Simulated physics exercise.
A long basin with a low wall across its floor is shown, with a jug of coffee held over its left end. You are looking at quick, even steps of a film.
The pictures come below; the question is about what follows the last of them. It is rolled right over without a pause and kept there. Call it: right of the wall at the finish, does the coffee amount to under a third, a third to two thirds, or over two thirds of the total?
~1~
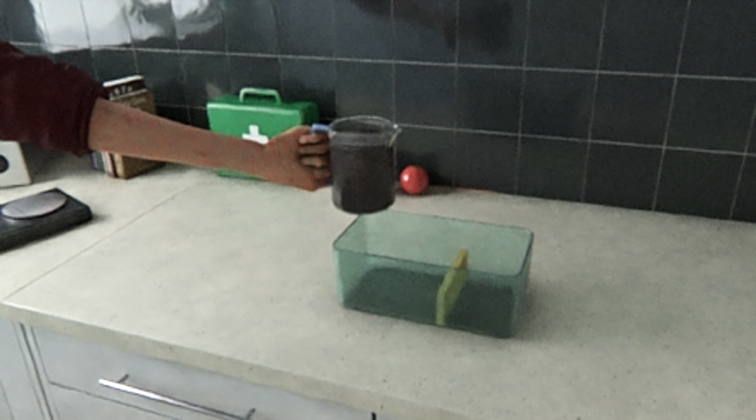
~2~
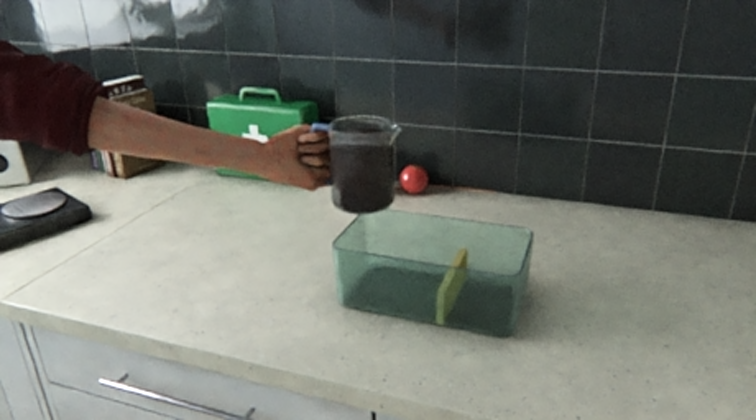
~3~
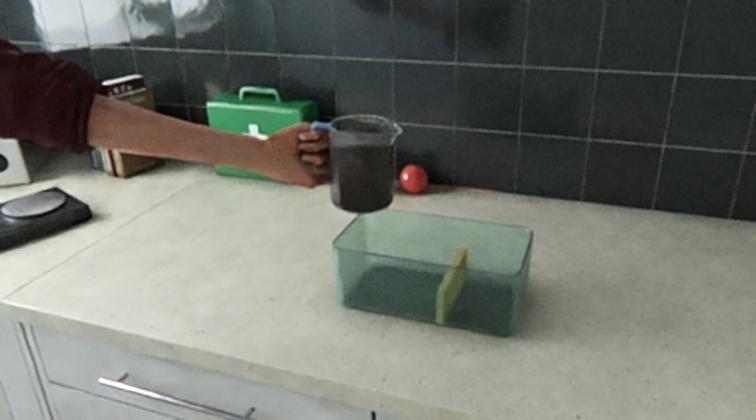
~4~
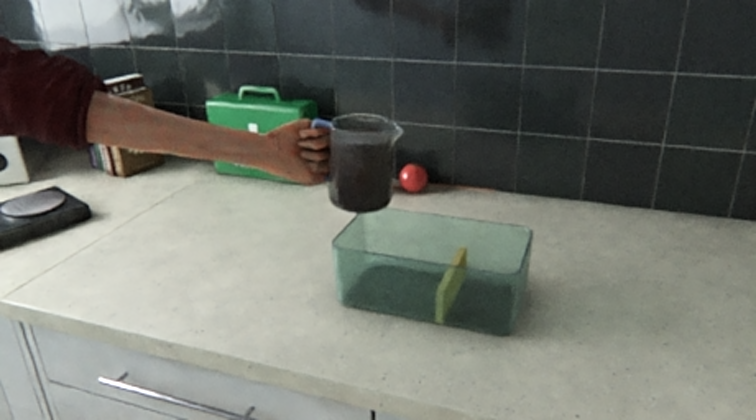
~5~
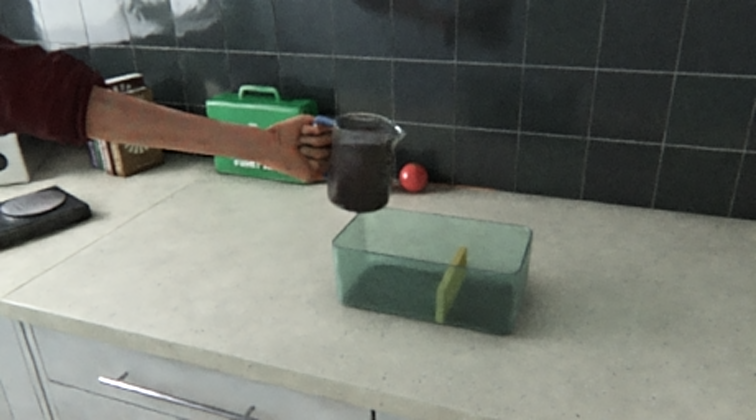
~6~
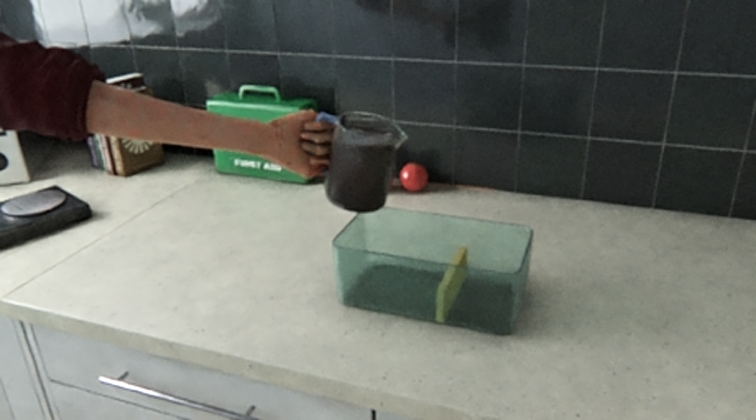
Under a third of the total.
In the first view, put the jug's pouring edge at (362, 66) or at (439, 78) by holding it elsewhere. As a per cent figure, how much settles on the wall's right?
5 % and 70 %.
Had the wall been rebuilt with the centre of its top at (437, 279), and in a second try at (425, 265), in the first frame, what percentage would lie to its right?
65 % then 75 %, approximately.
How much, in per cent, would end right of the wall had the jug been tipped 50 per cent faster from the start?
I'd estimate some 10 percent.
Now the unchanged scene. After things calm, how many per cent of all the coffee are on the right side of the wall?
I'd say near 20 in a hundred.
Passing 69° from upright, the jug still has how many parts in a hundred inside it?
My estimate is close to 80 percent remaining.
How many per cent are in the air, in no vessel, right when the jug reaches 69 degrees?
I'd put it at roughly 10 percent of it.
A moment on, the jug is tipped part way and 81 per cent is still to pour, 4 is left of the wall and 3 right of it.
Next, the jug is tipped right over and 24 per cent is still to pour, 47 is left of the wall and 17 right of it.
Then the jug is tipped right over and 0 per cent is still to pour, 79 is left of the wall and 18 right of it.
Later the jug is tipped right over and 0 per cent is still to pour, 80 is left of the wall and 18 right of it.
Finally, 80 per cent lies left of the wall, 18 right of it and 2 outside.
